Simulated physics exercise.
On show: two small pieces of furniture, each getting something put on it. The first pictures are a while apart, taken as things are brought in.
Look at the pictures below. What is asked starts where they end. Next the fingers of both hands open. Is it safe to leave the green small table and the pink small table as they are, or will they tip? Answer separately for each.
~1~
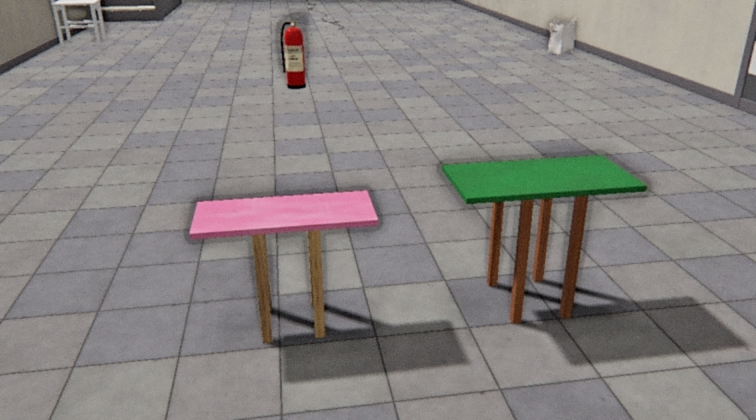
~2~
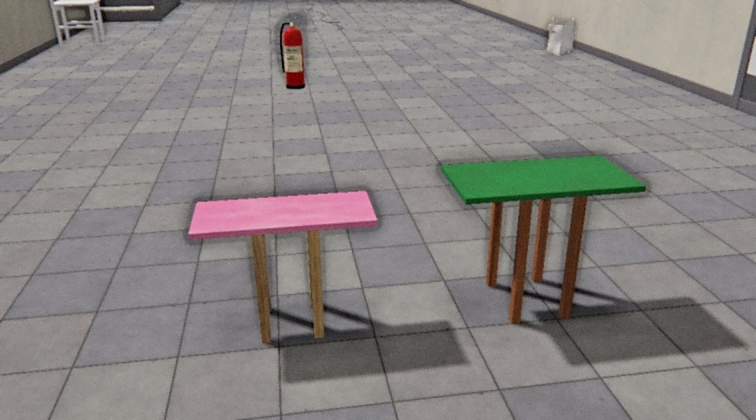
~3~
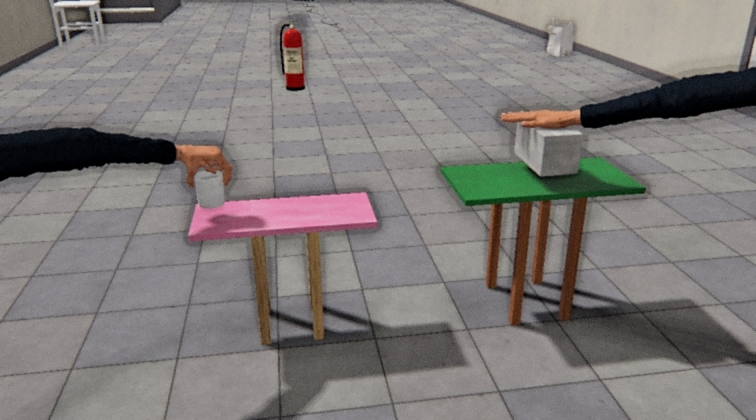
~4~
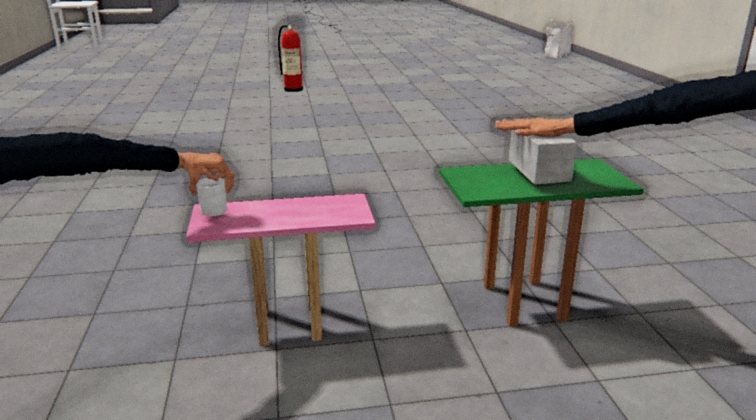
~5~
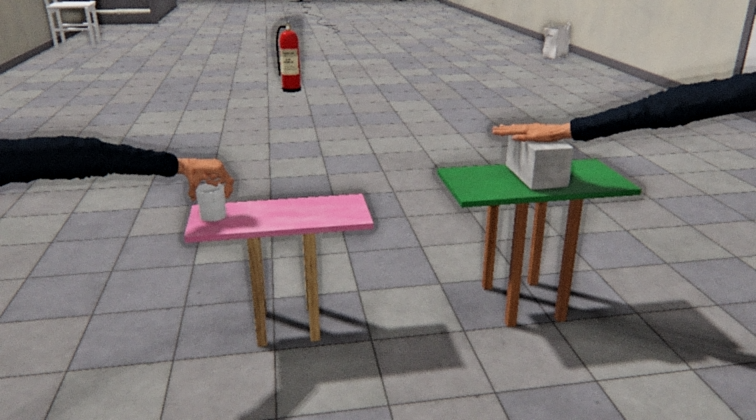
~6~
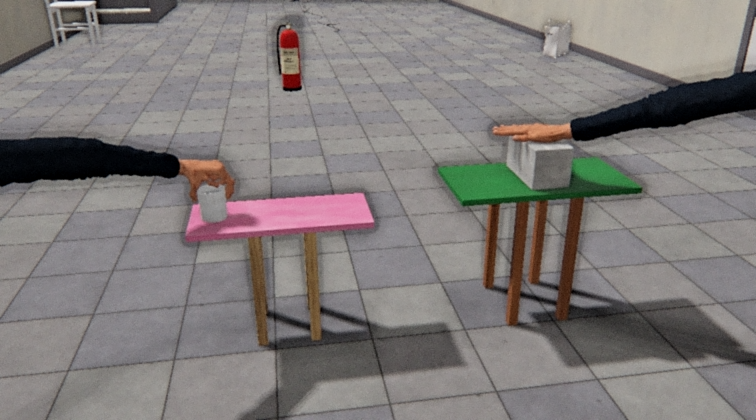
Green small table: Safe, it stays put; pink small table: Safe, it stays put.
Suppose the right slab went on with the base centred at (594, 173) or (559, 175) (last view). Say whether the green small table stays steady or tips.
In that order, it falls over; stays put.
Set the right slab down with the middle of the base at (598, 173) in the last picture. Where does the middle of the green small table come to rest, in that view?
I'd expect it to stop somewhere around (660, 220).
Then, 0.24 s after the last picture, green small table at rest near (536, 180); pink small table at rest near (281, 216).
At rest, the green small table holds firm, near (536, 180); the pink small table holds firm, near (281, 216).
